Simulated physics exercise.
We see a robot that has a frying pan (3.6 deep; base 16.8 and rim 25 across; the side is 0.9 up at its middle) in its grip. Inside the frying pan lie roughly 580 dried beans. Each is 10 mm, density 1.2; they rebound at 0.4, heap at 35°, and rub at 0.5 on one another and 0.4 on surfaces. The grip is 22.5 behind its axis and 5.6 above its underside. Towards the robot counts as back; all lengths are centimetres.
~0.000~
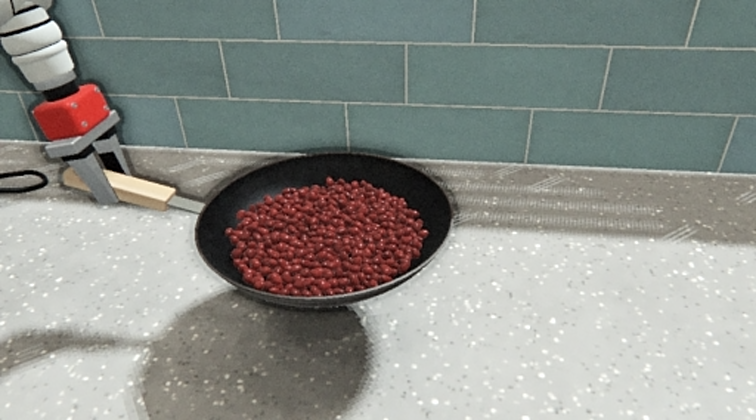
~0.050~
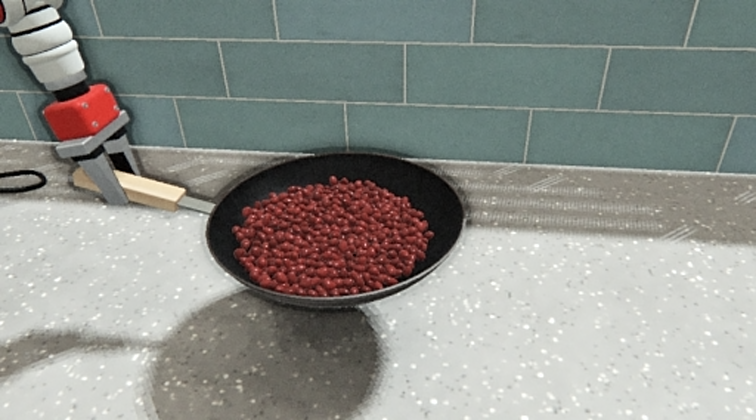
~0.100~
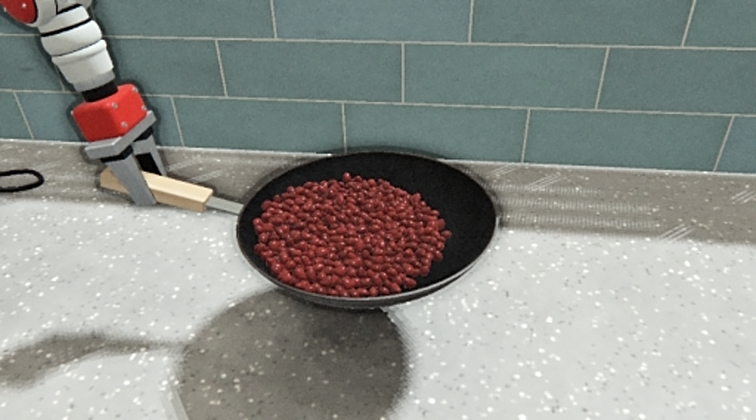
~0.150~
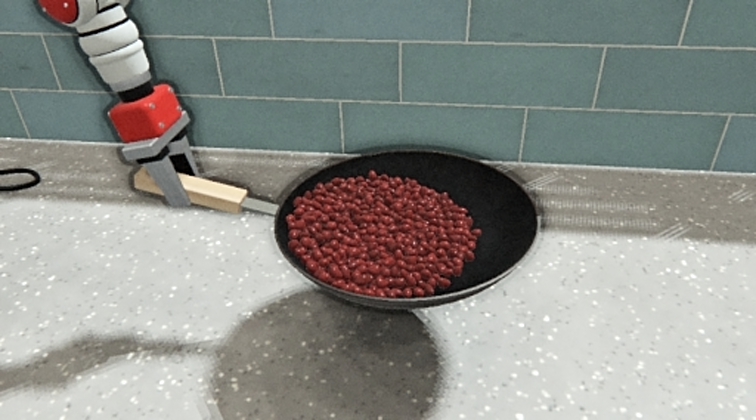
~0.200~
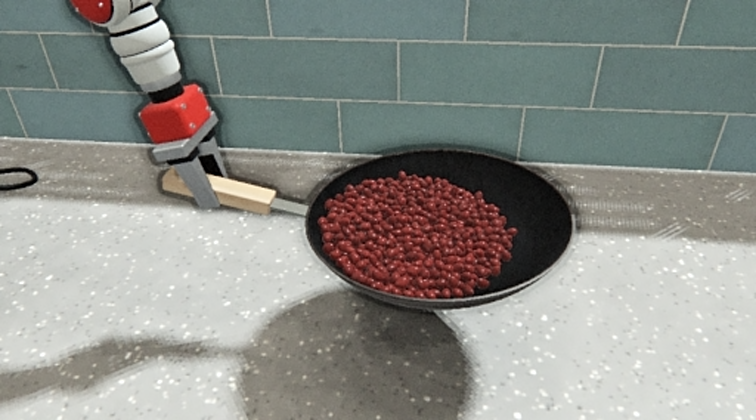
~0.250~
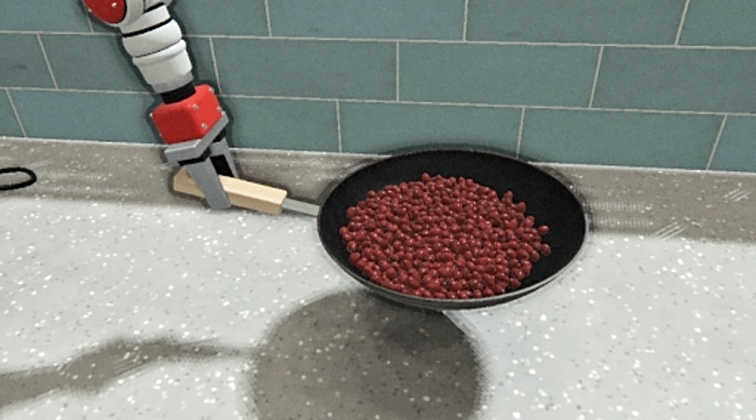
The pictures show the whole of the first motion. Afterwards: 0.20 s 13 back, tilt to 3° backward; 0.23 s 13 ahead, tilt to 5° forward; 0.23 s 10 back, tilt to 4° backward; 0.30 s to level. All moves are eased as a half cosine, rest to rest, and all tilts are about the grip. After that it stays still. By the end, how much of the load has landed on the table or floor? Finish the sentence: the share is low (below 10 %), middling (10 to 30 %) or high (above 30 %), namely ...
The share is low, below 10 %.
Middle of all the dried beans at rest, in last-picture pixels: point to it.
Close to the pixel (365, 235).
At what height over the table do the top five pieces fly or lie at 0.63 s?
I'd put it close to 18 cm.
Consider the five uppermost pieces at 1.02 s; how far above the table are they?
Those pieces are roughly 16 cm high.
After 0.63 s, tilted 4° forward, highest piece 19 above the table; 524 in the frying pan, 4 on the table or floor, 54 in flight or on a rim.
After 1.02 s, tilted 3° backward, highest piece 16 above the table; 547 in the frying pan, 34 on the table or floor, 1 in flight or on a rim.
After 1.41 s, level, highest piece 14 above the table; 547 in the frying pan, 35 on the table or floor.
After 2.46 s, level, highest piece 14 above the table; 547 in the frying pan, 35 on the table or floor.
At rest, 547 in the frying pan, 35 on the table or floor. That is 6 % on the table or floor.
